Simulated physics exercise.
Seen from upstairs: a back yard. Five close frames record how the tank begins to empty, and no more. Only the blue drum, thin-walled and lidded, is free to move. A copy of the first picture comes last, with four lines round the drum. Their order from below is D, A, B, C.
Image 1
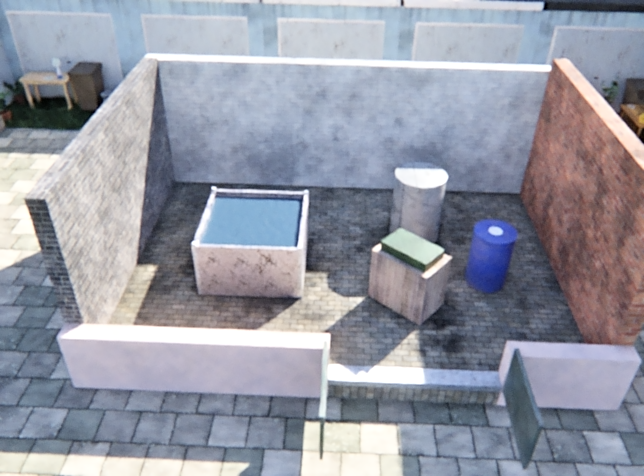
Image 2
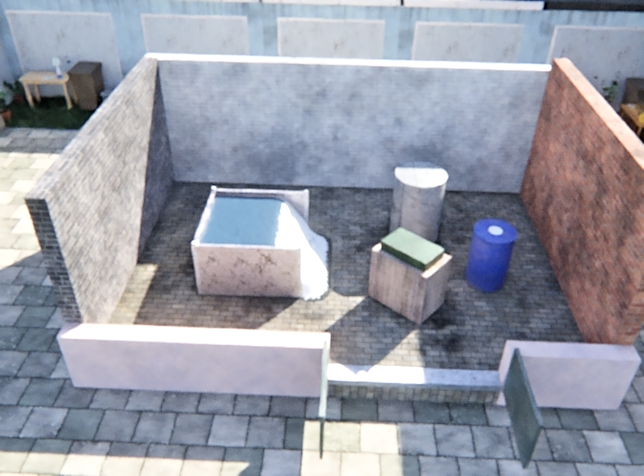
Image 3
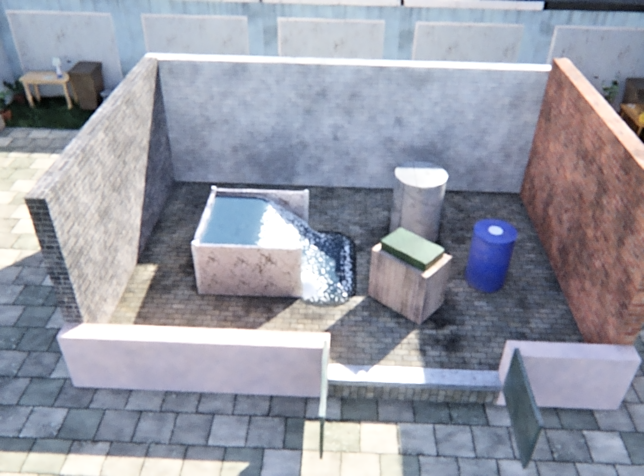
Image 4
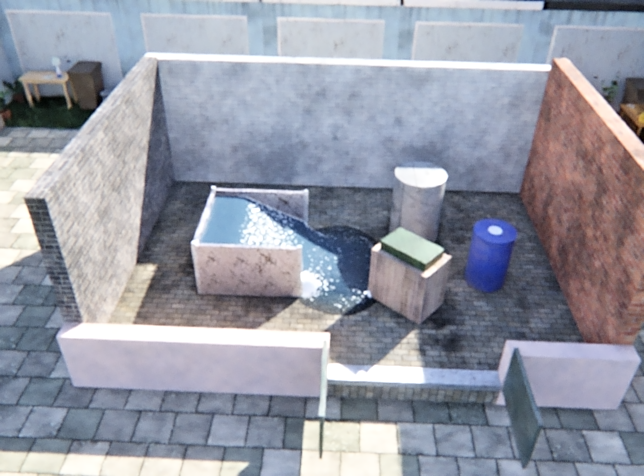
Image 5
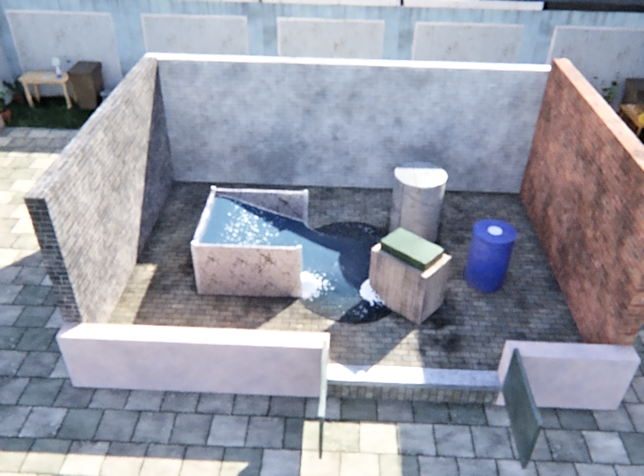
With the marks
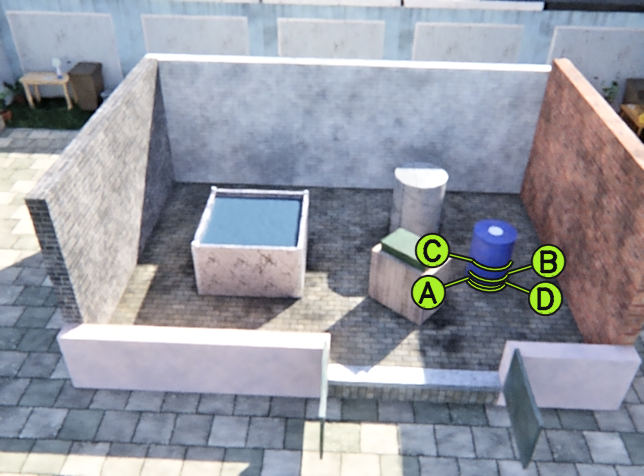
The clip opens on a walled back yard seen from above, with a full tank on the left and a lidded blue drum on the right. Water gushes from the tank's right side, spreads across the paving and reaches the green-topped box, while the drum stays still.
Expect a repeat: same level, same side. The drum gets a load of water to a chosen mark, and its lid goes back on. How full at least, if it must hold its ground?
Use line C.
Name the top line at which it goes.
Here it is line B.
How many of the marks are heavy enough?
One of the four.
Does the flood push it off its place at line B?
Yes, that goes wrong.
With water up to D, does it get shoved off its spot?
Yes, that goes wrong.
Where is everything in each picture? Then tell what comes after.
Lid of the blue drum at (496, 231); tank full, its middle at (254, 222); open gate at (418, 340).
Water covers 2 % of the ground and is seen nearest the drum at (324, 275).
Water covers 5 % of the ground and is seen nearest the drum at (350, 276).
Water covers 9 % of the ground and is seen nearest the drum at (355, 269).
Lid of the blue drum at (495, 231); water covers 12 % of the ground and is seen nearest the drum at (354, 267).
On the marked copy, A at (490, 287); B at (491, 281); C at (494, 269); D at (489, 290); from the bottom up D, A, B, C.
Choosing A, it is pushed about twice its own width away.
Choosing B, it is pushed about half its own width away.
Choosing C, it does not move.
Choosing D, it is pushed about 4 times its own width away.
